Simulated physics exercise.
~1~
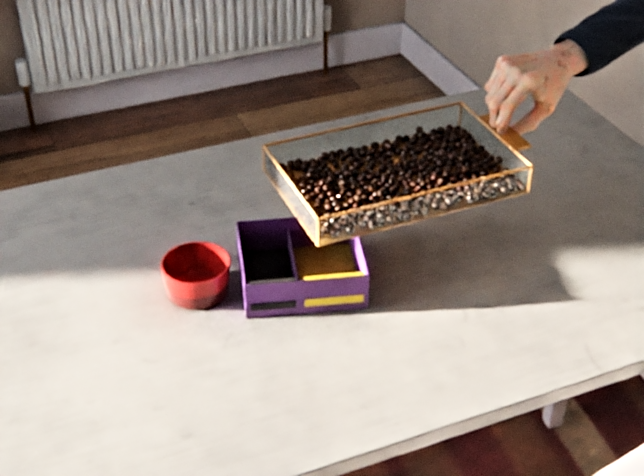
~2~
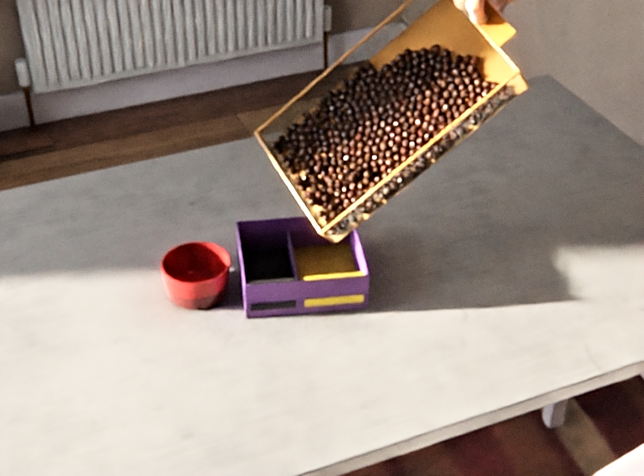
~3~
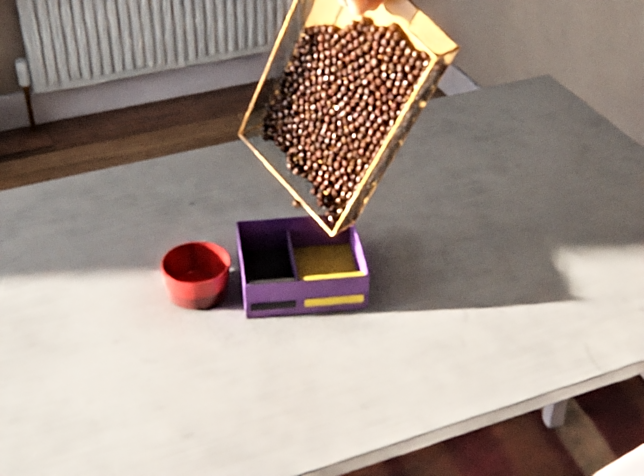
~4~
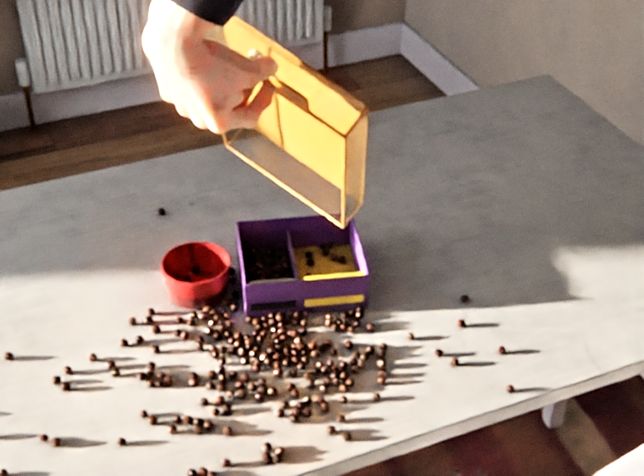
The clip shows a hand tilting a clear, gold-edged tray of small brown balls above a purple box with black and yellow sections beside a red dish, until the tray is empty, with some balls in the containers and most scattered across the grey table.
